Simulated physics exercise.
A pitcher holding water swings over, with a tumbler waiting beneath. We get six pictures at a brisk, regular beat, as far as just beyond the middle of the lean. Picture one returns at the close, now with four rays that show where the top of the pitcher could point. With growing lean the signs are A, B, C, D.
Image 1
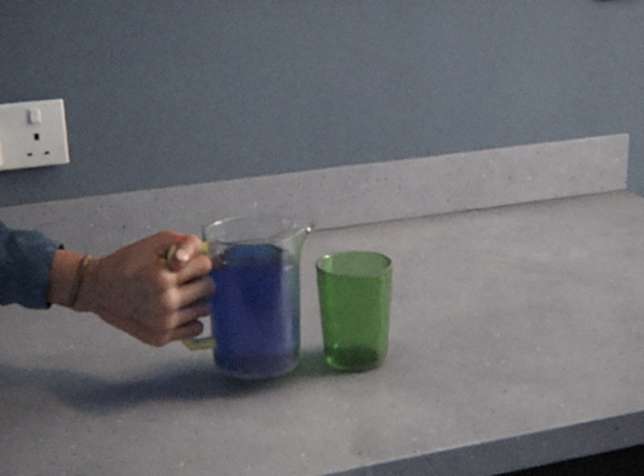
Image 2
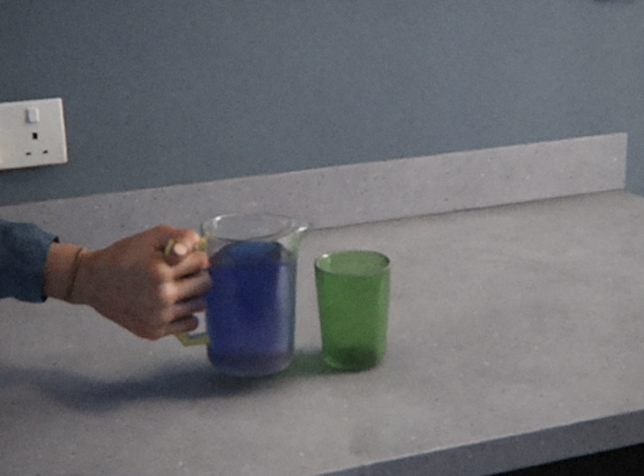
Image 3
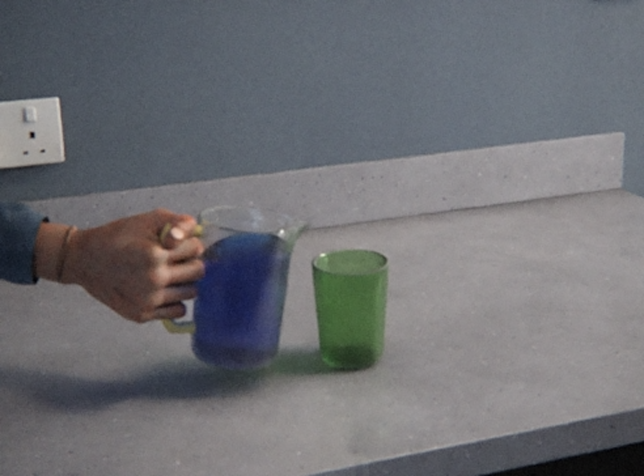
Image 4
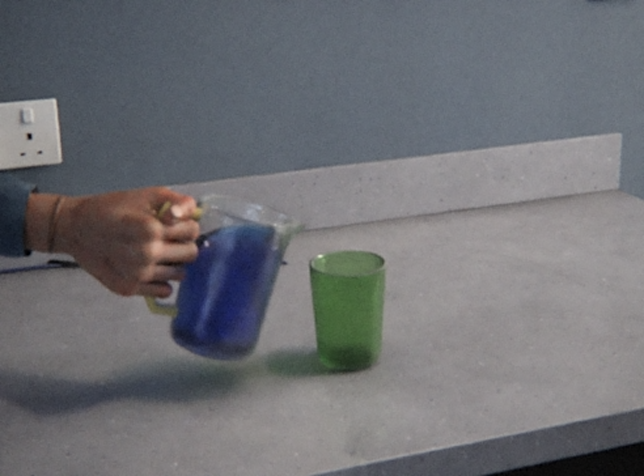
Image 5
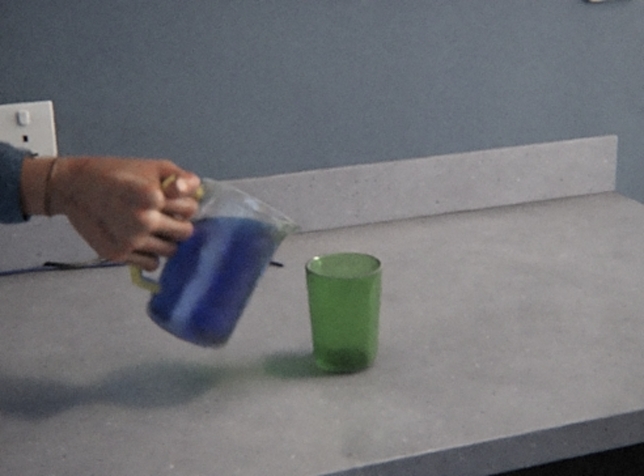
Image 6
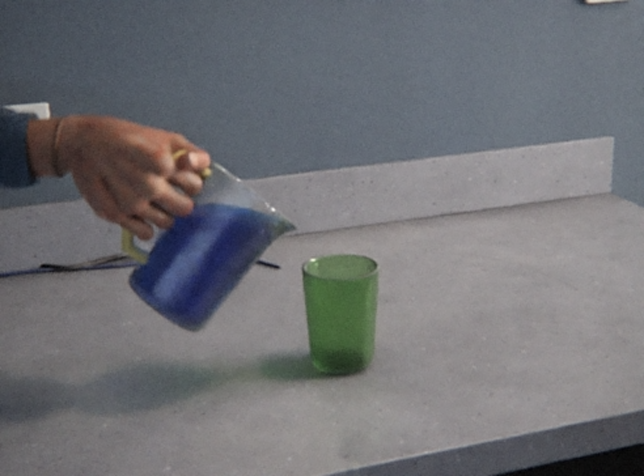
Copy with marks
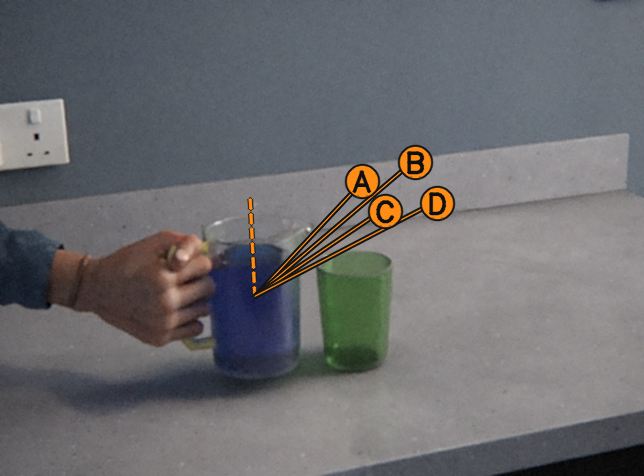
On a grey countertop, a hand lifting a glass pitcher of blue liquid and tilting it rightward beside a green tumbler.
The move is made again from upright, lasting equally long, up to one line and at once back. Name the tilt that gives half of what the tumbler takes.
Use mark C.
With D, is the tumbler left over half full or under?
Over half.
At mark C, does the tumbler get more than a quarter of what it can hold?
Yes.
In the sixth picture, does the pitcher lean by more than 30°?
Yes, it does.
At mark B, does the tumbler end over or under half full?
Under half.
In orange, A at (350, 193); B at (401, 171); C at (369, 218); D at (421, 209).
With A, the tumbler ends with about 20 % of what it can hold.
With B, the tumbler ends with about 33 % of what it can hold.
With C, the tumbler ends with about 49 % of what it can hold.
With D, the tumbler ends with about 66 % of what it can hold.
